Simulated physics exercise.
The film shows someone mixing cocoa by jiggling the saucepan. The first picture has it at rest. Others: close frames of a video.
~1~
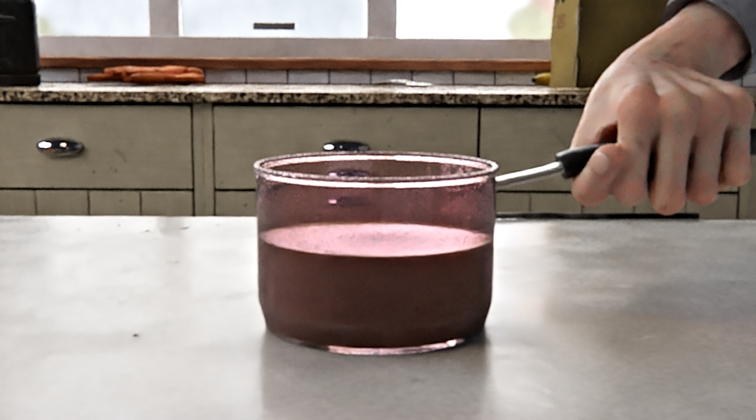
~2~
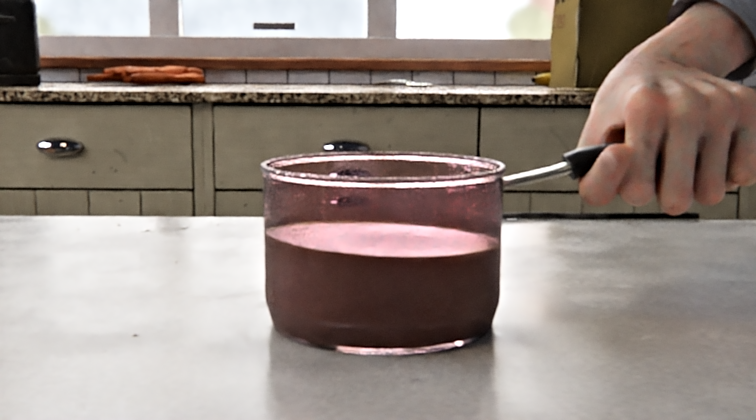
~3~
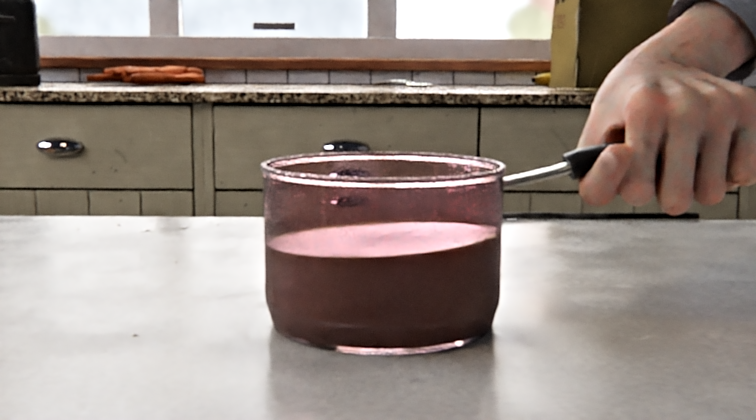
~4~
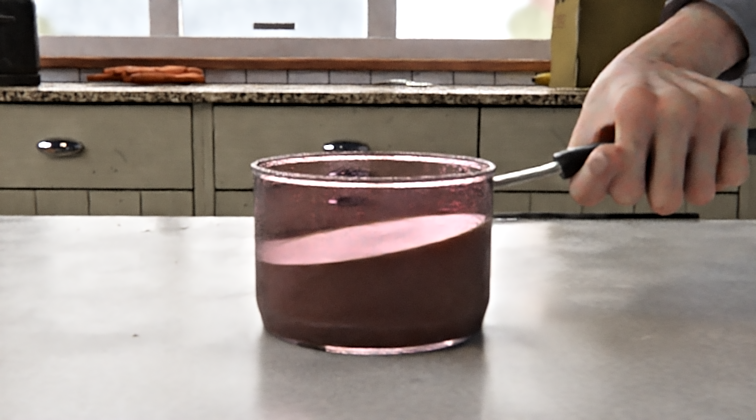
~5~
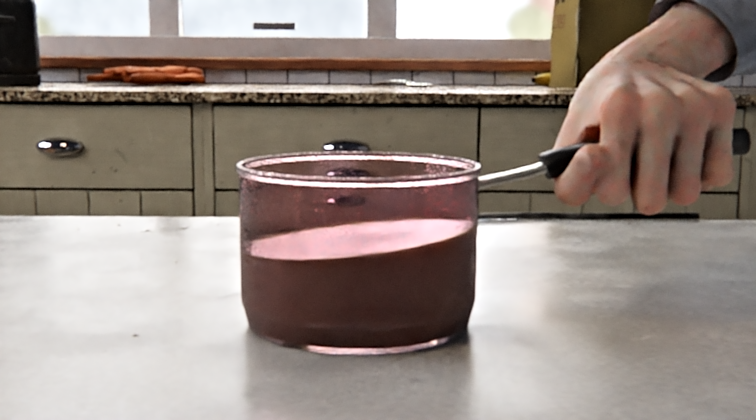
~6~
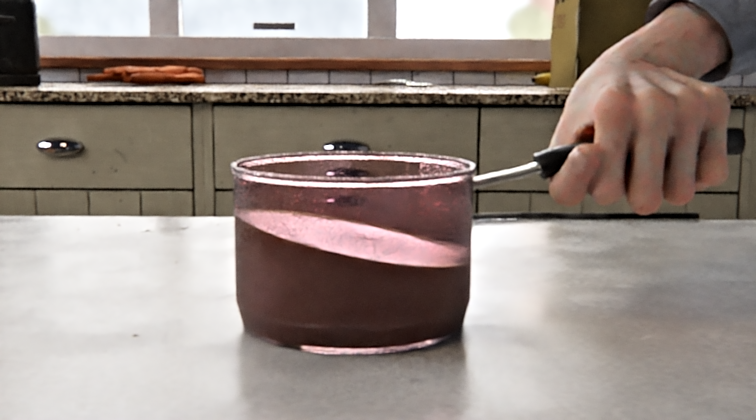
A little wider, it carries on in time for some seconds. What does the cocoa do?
It loses some.
A moment on, the highest wave so far goes over the rim.
When it is over, the highest wave so far goes over the rim; some is on the top.
